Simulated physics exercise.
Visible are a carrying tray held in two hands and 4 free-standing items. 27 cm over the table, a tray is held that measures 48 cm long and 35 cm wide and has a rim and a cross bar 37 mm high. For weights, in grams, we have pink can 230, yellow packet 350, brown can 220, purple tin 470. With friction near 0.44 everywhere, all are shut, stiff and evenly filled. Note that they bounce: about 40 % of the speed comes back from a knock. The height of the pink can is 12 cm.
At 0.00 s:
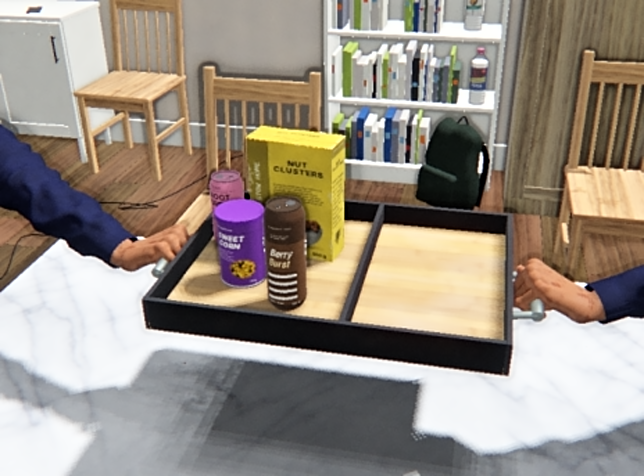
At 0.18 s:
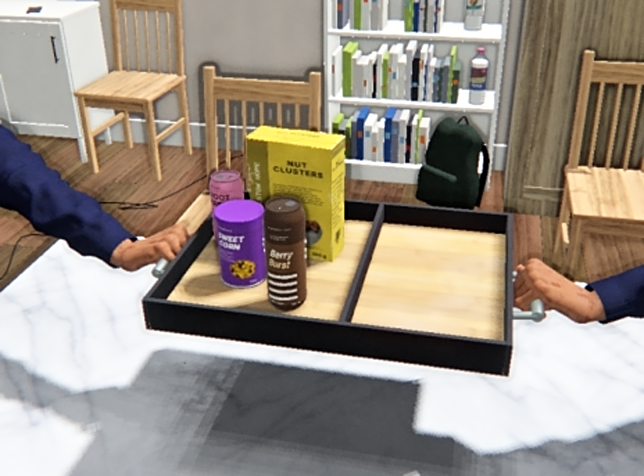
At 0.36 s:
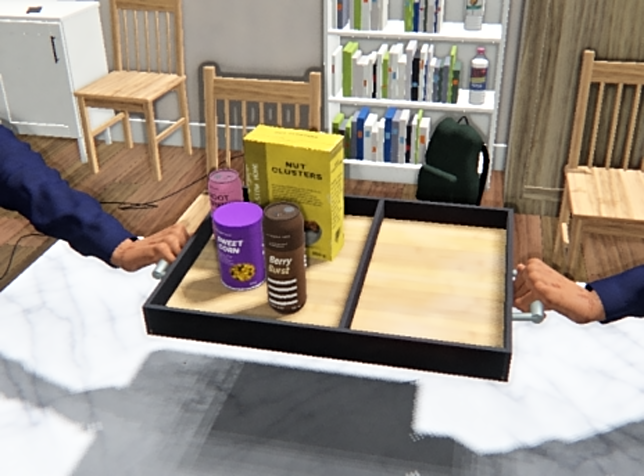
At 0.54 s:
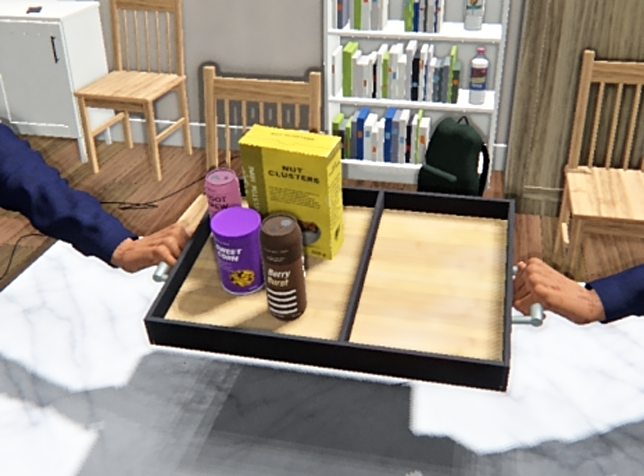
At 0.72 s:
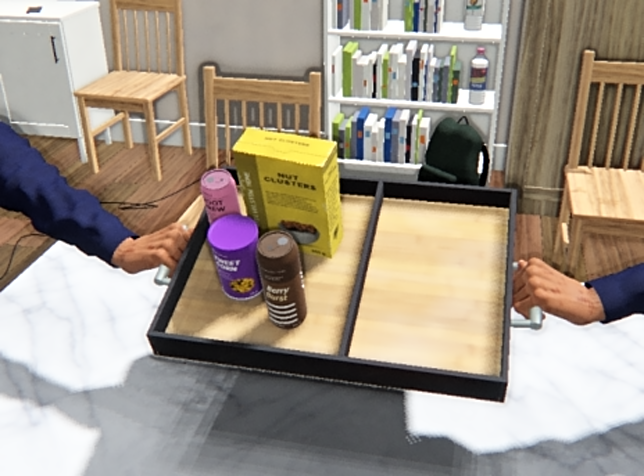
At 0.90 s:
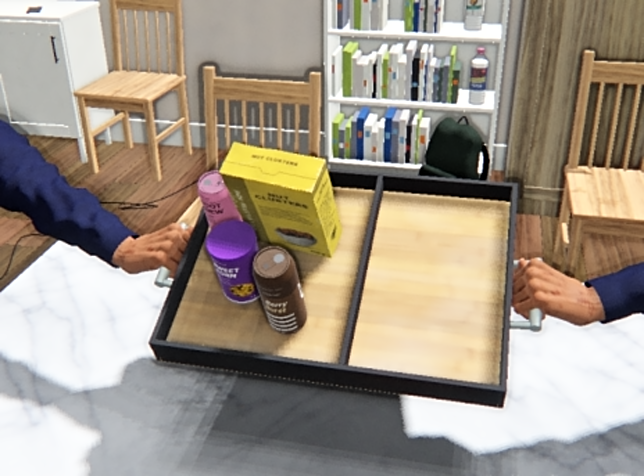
In a room with wooden chairs and a bookshelf, two hands held a divided tray carrying a yellow packet and three cans level, then steadily tilted its near edge downward, the items leaning with it.
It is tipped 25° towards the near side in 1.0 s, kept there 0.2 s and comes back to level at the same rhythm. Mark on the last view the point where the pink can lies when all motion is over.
Mark it at about (197, 266).
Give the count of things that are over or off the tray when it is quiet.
The tally is 3.
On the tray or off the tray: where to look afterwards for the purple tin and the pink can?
At the end the purple tin stays inside the limits and the pink can stays inside the limits.
After 1.40 s, tilt 24°, near edge down; brown can now off the tray; pink can on its side near (205, 272); yellow packet tipped 52° from how it sat.
After 1.90 s, tilt 8°, near edge down; yellow packet now off the tray; pink can on its side near (197, 272); purple tin slid 10 cm.
By the end (2.8 s), off the tray, yellow packet and brown can; tipped over on the tray, pink can; not toppled but over 5 cm from the start, purple tin. Seen from the same camera at the end, pink can near (197, 266).
